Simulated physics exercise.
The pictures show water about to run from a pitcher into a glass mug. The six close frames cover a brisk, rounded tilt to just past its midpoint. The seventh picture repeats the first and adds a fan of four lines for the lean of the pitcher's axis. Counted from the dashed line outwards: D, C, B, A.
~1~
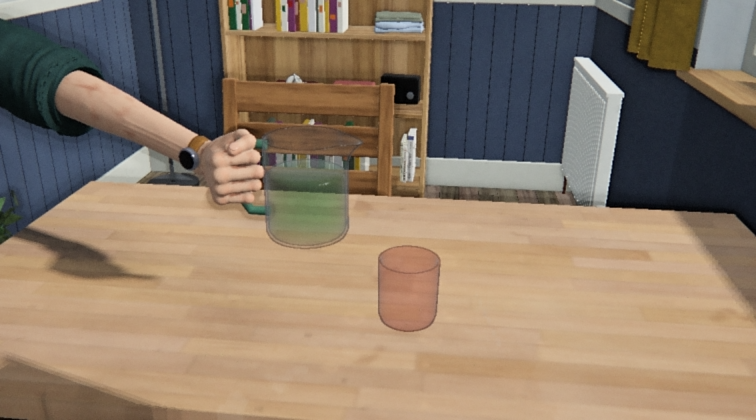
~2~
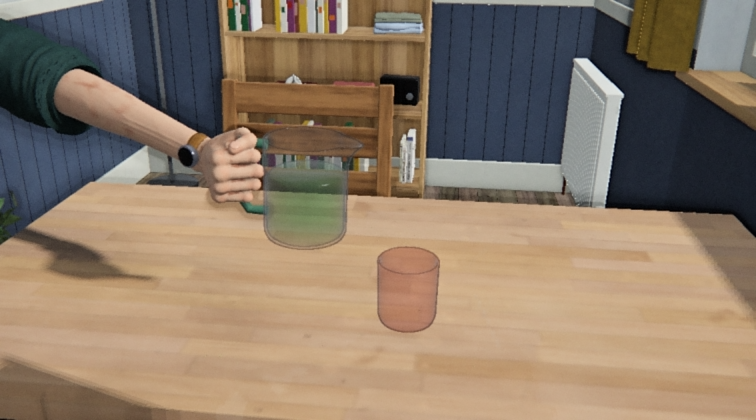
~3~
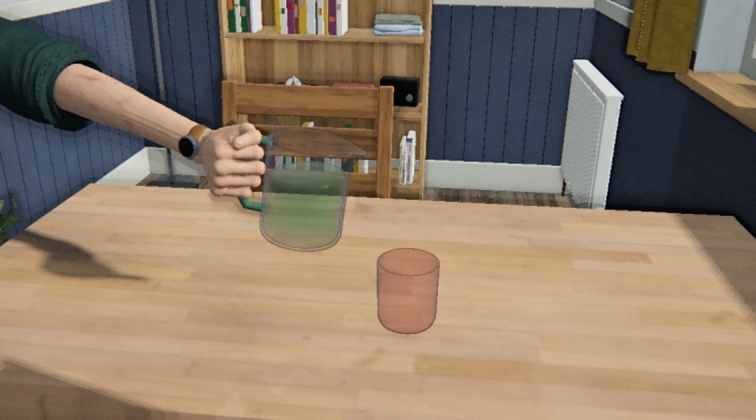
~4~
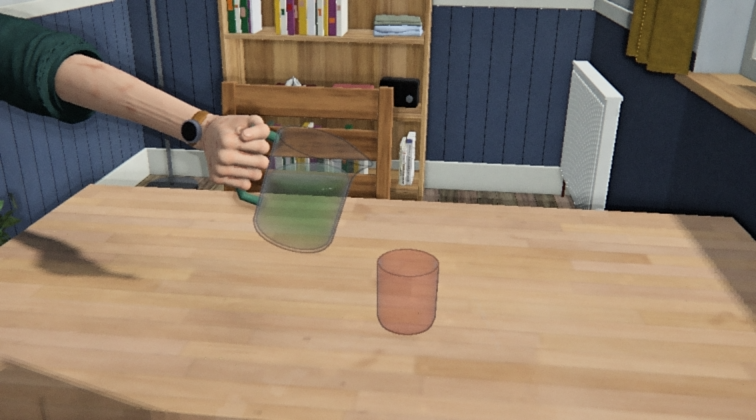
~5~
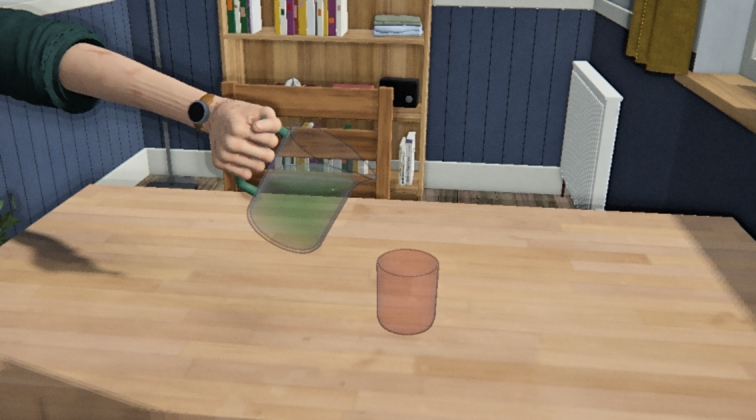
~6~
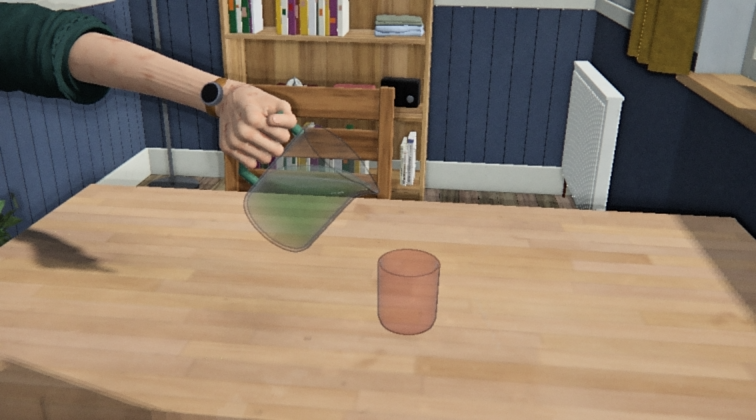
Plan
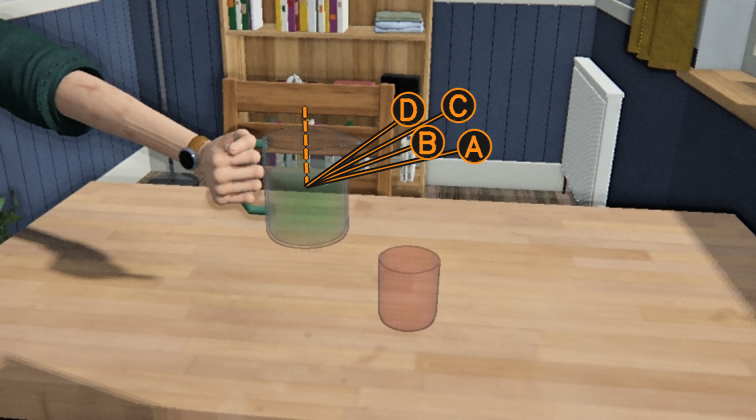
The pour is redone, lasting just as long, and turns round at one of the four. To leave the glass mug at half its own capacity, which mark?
C beats the others.
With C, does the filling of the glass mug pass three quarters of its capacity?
No, less.
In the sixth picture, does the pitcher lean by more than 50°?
No.
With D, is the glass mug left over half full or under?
Under half.
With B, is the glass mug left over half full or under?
Over.
In orange, A at (457, 150); B at (410, 147); C at (443, 114); D at (396, 122).
With A, the glass mug ends with about 94 % of what it can hold; 6 % of the water is spilt.
With B, the glass mug ends with about 75 % of what it can hold.
With C, the glass mug ends with about 49 % of what it can hold.
With D, the glass mug ends with about 28 % of what it can hold.
